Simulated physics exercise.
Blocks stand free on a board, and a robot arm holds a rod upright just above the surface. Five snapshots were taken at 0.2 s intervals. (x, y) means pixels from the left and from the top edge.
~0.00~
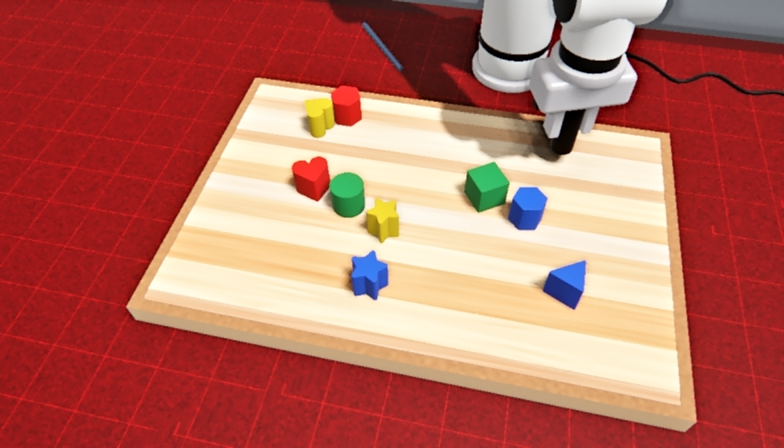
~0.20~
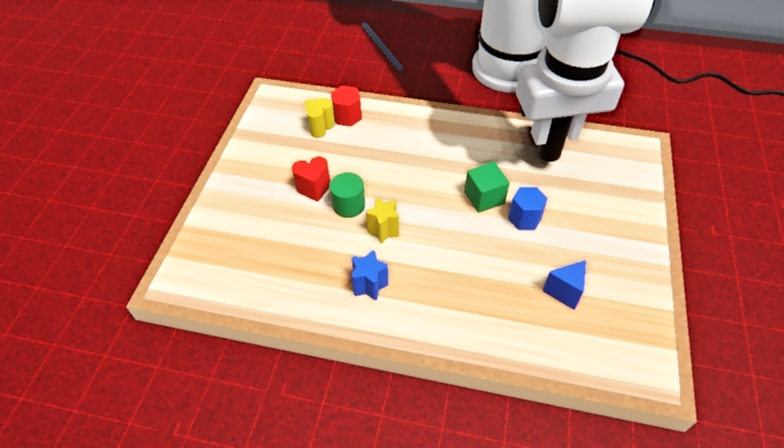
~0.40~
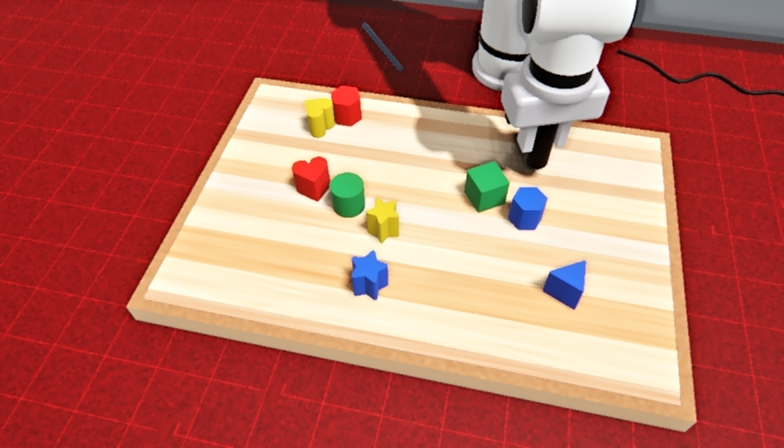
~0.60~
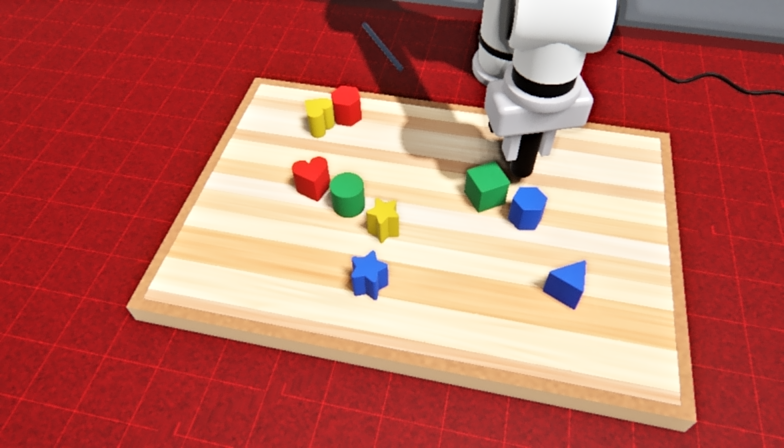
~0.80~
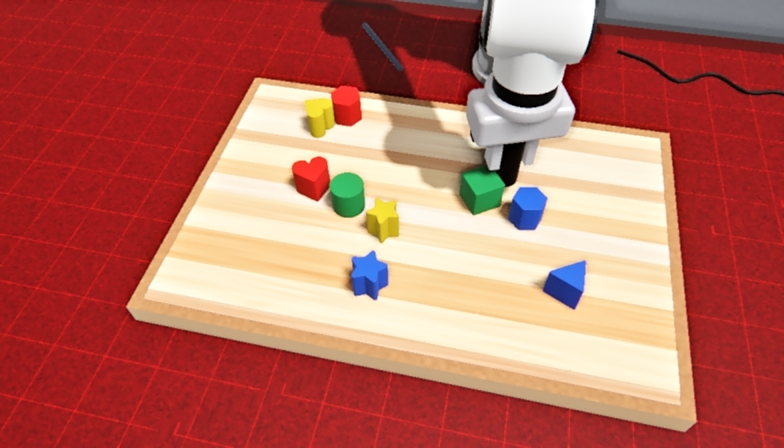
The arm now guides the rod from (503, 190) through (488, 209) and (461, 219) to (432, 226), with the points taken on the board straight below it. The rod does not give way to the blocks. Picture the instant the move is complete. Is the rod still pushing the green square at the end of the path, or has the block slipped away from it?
Before the rod.
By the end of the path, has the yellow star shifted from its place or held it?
By then it is displaced.
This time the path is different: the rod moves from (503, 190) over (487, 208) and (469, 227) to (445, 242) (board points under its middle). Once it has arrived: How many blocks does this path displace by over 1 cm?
It will shift just one block.
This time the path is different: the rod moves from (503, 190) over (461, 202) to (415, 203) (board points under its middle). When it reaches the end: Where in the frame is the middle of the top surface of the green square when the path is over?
It is at (423, 205).
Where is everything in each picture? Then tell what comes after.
The first frame shows rod tip (561, 149); block tops, yellow star (383, 210); green square (488, 176); blue hexagon (530, 198).
The second frame shows rod (549, 155); blocks unchanged.
The third frame shows rod (536, 163); blocks unchanged.
The fourth frame shows rod (521, 171); blocks unchanged.
The fifth frame shows rod (505, 180); yellow star (383, 210); green square (483, 179); blue hexagon (530, 198).
The first path, step by step. One third of the way, rod (490, 199); green square (462, 191), turned 30° clockwise.
Two thirds of the way, rod (462, 209); green square (433, 199), turned 40° clockwise.
At the end, rod (432, 216); yellow star (371, 211); green square (403, 203), turned 45° clockwise; blue hexagon in place.
